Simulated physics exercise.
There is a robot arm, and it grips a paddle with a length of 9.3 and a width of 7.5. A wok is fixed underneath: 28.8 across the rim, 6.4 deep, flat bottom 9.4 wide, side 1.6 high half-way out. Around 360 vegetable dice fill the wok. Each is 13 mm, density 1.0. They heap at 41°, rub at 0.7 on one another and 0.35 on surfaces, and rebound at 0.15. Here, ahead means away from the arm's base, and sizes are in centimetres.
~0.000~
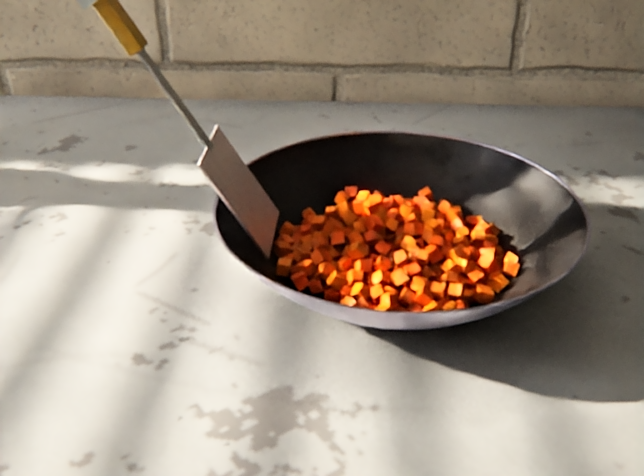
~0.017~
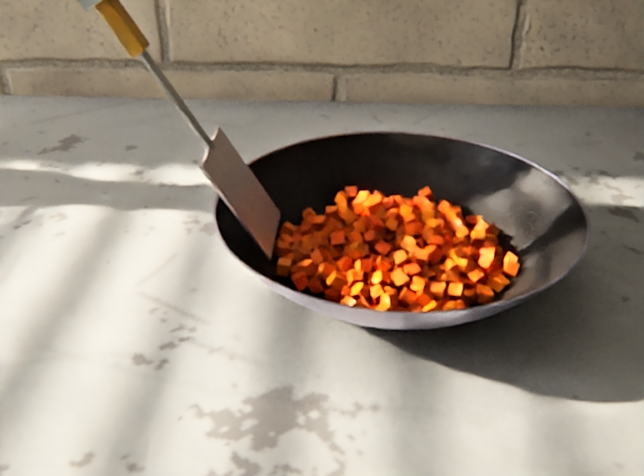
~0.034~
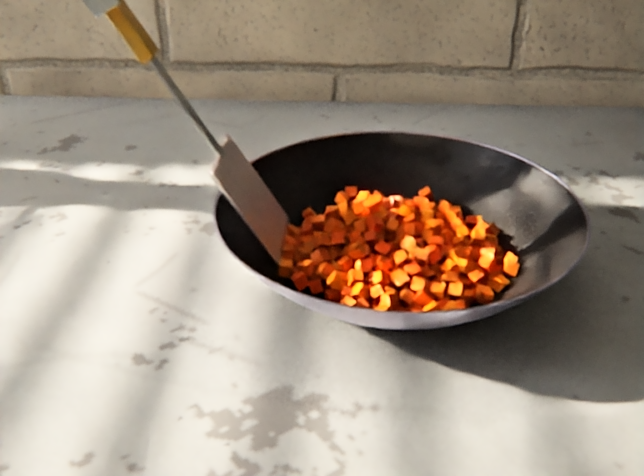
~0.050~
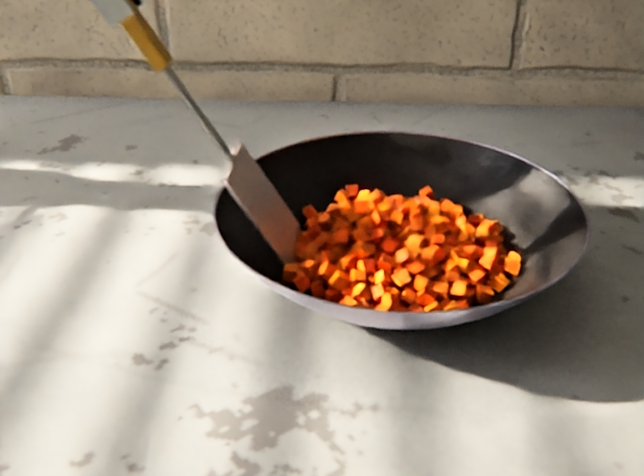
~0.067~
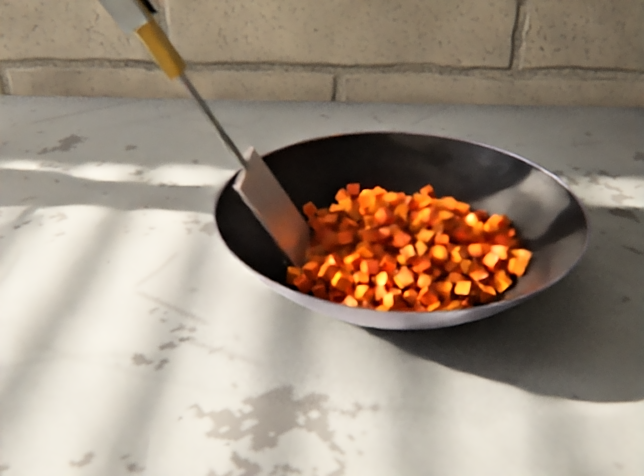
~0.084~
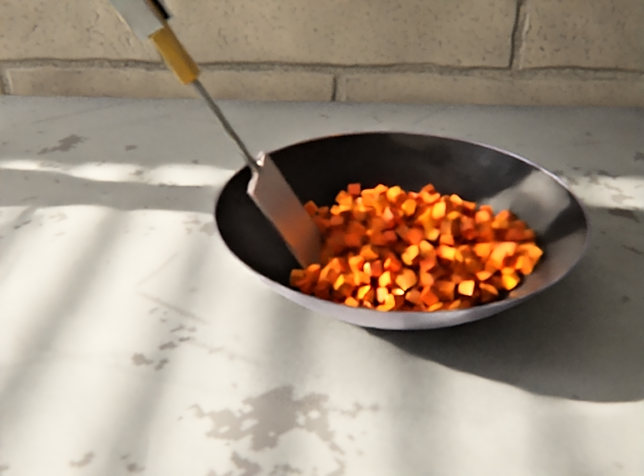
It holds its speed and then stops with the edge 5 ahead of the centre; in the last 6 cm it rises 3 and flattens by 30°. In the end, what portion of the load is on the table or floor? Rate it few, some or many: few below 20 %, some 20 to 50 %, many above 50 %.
Few, below 20 %.
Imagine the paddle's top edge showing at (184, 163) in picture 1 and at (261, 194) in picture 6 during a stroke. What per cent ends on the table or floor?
I'd put it at roughly 5 per cent.
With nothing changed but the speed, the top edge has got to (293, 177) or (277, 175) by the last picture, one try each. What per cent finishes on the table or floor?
Near 5 per cent in the first try and near 5 per cent in the second.
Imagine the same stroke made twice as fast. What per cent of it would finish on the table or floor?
5 per cent, about.
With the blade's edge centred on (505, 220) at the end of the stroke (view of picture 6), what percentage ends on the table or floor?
Approximately 25 per cent, I reckon.
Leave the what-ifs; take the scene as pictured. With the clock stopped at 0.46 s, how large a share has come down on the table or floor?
5 per cent.
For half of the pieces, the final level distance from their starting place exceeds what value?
Some 6 centimetres.
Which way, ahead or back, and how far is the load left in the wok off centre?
5.5 cm ahead.
After 0.15 s, sloping 59°, highest piece 6 above the table; 360 in the wok.
After 0.23 s, sloping 45°, highest piece 9 above the table; 359 in the wok, 1 on the blade or in flight.
After 0.46 s, sloping 29°, highest piece 8 above the table; 342 in the wok, 18 on the table or floor.
After 1.51 s, sloping 29°, highest piece 8 above the table; 342 in the wok, 18 on the table or floor.
In the end, 342 in the wok, 18 on the table or floor. That is 5 % on the table or floor.
